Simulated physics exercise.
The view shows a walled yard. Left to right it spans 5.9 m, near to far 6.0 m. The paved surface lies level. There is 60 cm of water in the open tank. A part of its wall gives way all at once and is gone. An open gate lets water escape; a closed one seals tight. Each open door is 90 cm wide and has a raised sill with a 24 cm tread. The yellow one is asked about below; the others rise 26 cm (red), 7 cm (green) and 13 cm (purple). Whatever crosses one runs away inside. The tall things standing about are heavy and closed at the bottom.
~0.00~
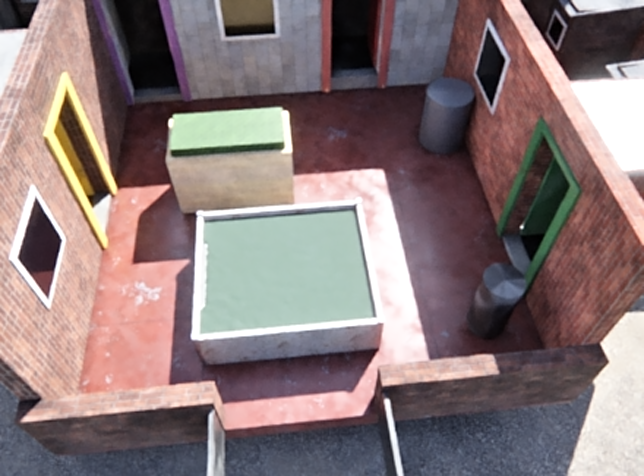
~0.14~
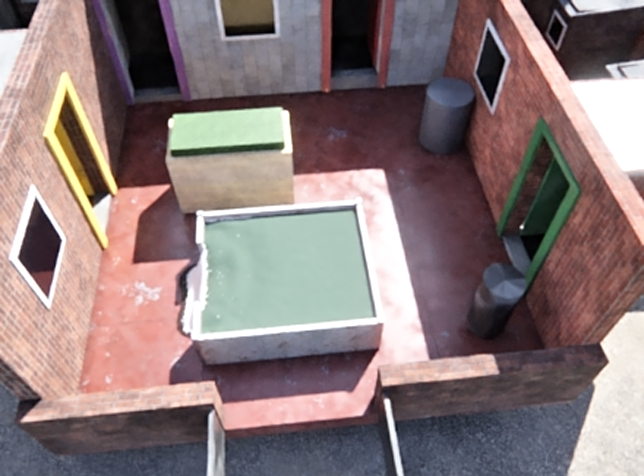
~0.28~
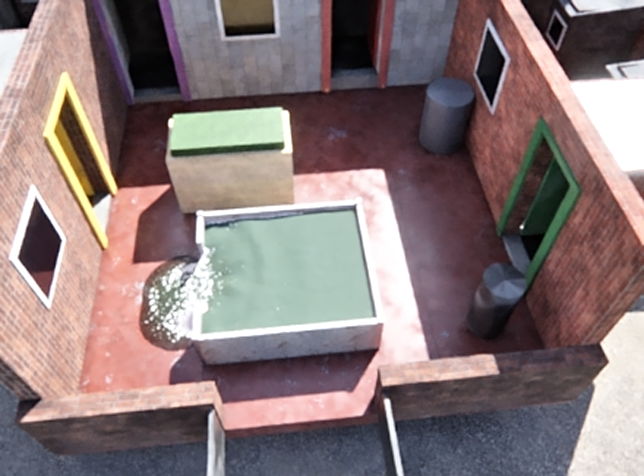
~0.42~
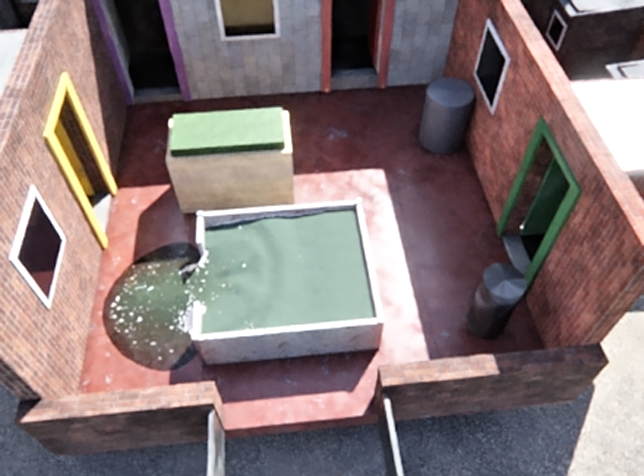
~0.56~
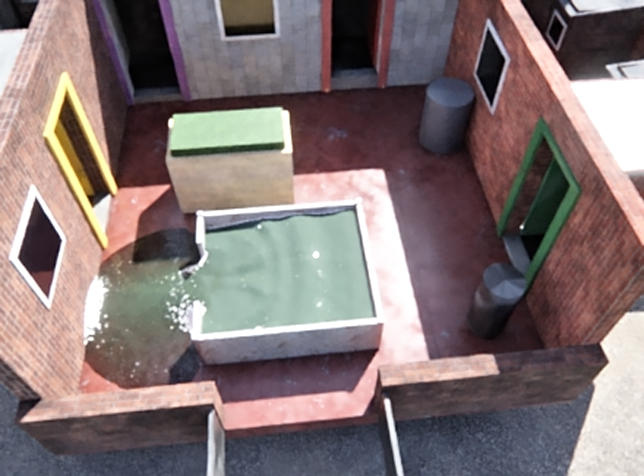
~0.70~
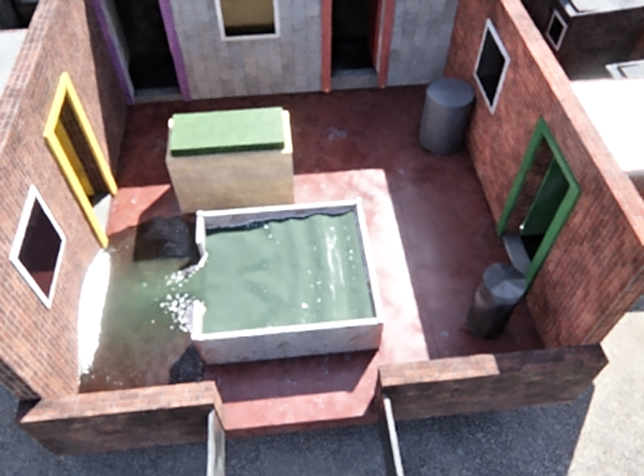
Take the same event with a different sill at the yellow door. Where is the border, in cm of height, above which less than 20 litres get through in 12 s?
Some 9.5 cm above the ground.
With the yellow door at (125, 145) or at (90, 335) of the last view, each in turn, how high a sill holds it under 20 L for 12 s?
Roughly 10.0 and 31 cm.
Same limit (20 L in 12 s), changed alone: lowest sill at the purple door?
About 16 cm at purple.
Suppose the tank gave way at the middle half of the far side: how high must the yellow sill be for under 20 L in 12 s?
About 17 cm.
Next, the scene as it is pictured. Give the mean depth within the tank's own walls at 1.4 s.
About 43 cm.
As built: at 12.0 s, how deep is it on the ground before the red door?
About 8.5 cm.
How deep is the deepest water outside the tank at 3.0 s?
Roughly 30 cm.
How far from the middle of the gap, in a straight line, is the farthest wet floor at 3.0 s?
Some 4.6 m out.
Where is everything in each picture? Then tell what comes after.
In the first frame, still water, 60 cm deep, in the open tank at (285, 267); the yellow door at (86, 171) is dry.
In the second frame, the gap is at (206, 290), the front 0.3 m out at (186, 329); the back of the open tank holds 60 cm.
In the third frame, water pours out at (207, 292) and has run 0.8 m, to (145, 321); about 10 cm deep outside, 60 cm at the back.
In the fourth frame, the front is at (110, 317), 1.3 m from the gap at (207, 291); 1.8 m2 of floor is wet, 60 cm left at the back.
In the fifth frame, water pours out at (207, 291) and has run 1.6 m, to (100, 271); about 6 cm deep outside, 60 cm at the back.
In the sixth frame, the gap is at (207, 291), the front 1.7 m out at (105, 244); the back of the open tank holds 57 cm; 0.5 m in a straight line remain to the yellow door at (86, 171).
After 1.4 s water covers 15 % of the floor, deepest (47 cm) near (73, 425); 14 cm at the yellow door, 0 litres in over its 10 cm sill.
After 3.0 s water covers 40 % of the floor, deepest (30 cm) near (73, 425); 12 cm at the yellow door, 12 litres in over its 10 cm sill.
After 12.0 s water covers 95 % of the floor, deepest (10 cm) near (340, 129); 5 cm at the yellow door, 18 litres in over its 10 cm sill.
At the yellow door as built, the water arrived by 1.0 s and peaked near 15 cm at 2.0 s.
Run again over the same 12 s with other heights there, 29 litres in over 8.5 cm, 9 litres over 12 cm. The limit of 20 litres is kept from about 9.5 cm up.
